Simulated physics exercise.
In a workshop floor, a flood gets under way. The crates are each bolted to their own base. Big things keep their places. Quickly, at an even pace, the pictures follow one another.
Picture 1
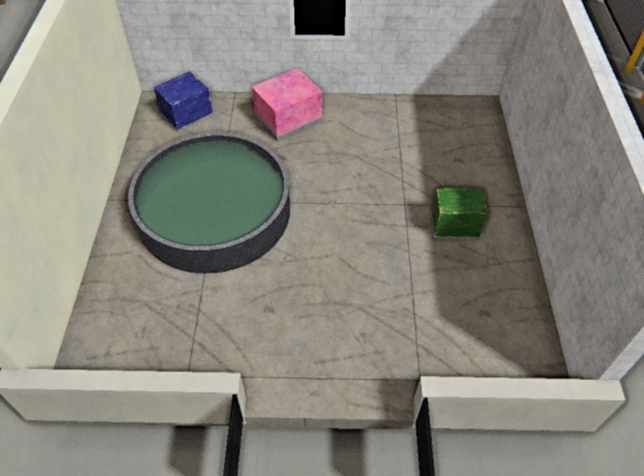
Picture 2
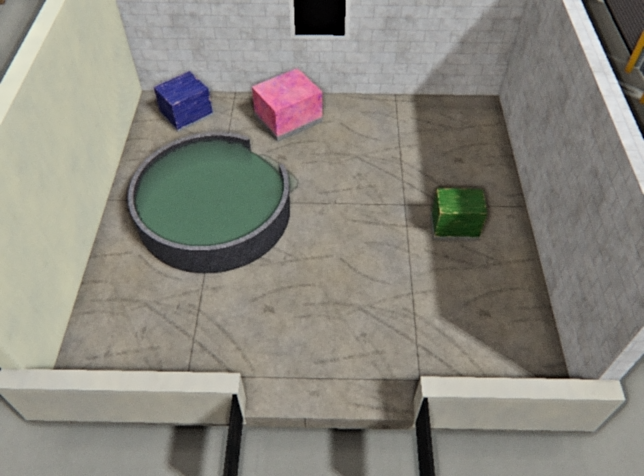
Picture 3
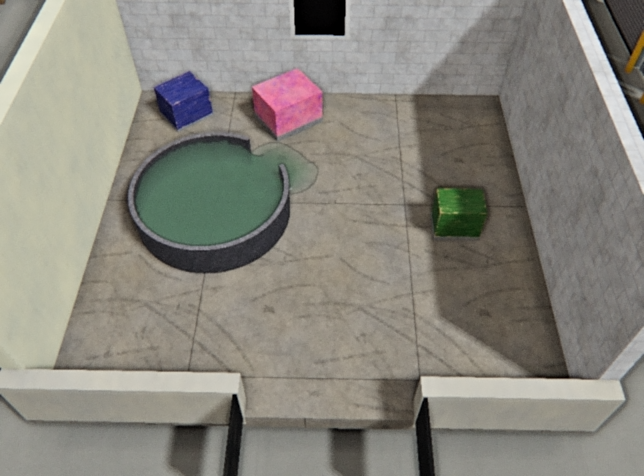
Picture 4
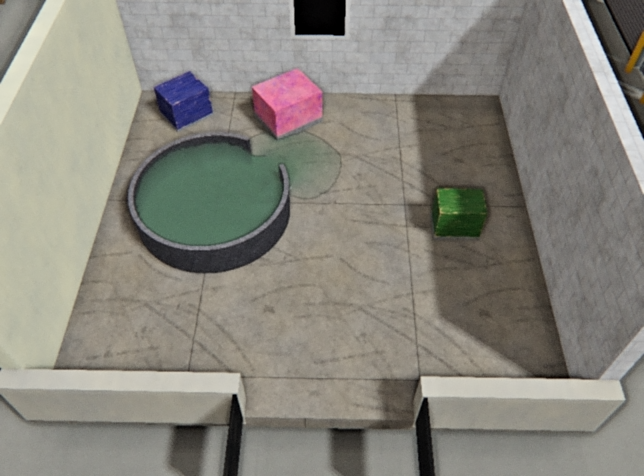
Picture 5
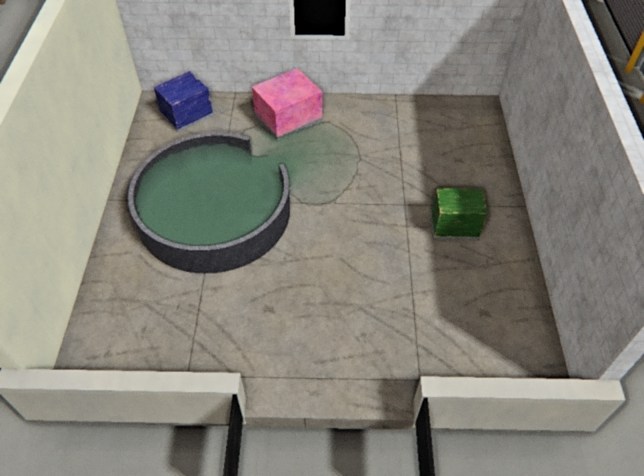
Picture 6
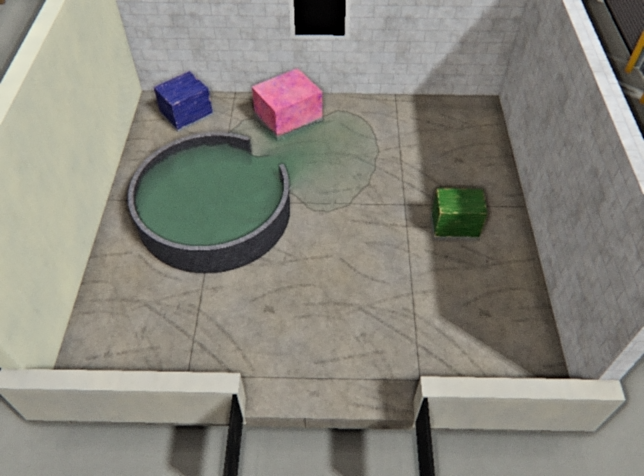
Green water pours through a gap that opens in the far right side of a round, dark-rimmed pool and spreads rightward in a thin, widening patch across the floor. The setting is a walled workshop floor of stained grey-brown slabs, seen from above by a still camera. A blue box and a pink box sit behind the pool, and a green box at right, all motionless.
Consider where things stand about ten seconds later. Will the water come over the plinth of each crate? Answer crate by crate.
The pink crate: Yes, water reaches it. The green crate: Yes, water reaches it. The blue crate: Yes, water reaches it.
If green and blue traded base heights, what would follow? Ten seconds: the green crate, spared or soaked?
Outcome, green crate: Reached.
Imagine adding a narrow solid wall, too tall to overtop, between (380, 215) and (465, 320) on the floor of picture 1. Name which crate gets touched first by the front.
The one in pink gets it first.
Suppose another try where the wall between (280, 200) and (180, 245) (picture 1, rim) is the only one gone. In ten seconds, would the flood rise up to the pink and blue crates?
The pink crate is untouched and the blue crate is flooded.
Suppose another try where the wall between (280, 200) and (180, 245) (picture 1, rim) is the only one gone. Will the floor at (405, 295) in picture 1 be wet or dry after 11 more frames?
My call for that point is drenched.
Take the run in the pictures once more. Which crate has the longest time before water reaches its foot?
Looks like the one in green to me.
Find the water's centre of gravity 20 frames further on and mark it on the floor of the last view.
About (308, 174).
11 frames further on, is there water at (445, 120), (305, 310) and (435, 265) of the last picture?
As listed: Wet, no water, not flooded.
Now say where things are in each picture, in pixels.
In the first picture, the pool at (210, 190) is whole and still.
In the second picture, water pours out on the pool's far side and has run to (293, 186).
In the third picture, water pours out on the pool's far side and has run to (312, 168).
In the fourth picture, water pours out on the pool's far side and has run to (330, 150).
In the fifth picture, water pours out on the pool's far side and has run to (347, 139).
In the sixth picture, the front is at (364, 125), out from the gap on the pool's far side.
A moment on, water covers 20 % of the floor; the pink crate water round its plinth, the green crate not reached, the blue crate water round its plinth.
Next, water covers 30 % of the floor; the pink crate water round its plinth, the green crate water round its plinth, the blue crate water round its plinth.
Then, water covers 35 % of the floor; the pink crate water round its plinth, the green crate water round its plinth, the blue crate water round its plinth.
Later, water covers 60 % of the floor; the pink crate water round its plinth, the green crate water round its plinth, the blue crate water round its plinth.
In the end, water covers 90 % of the floor; the pink crate was topped, the green crate was topped, the blue crate was topped.
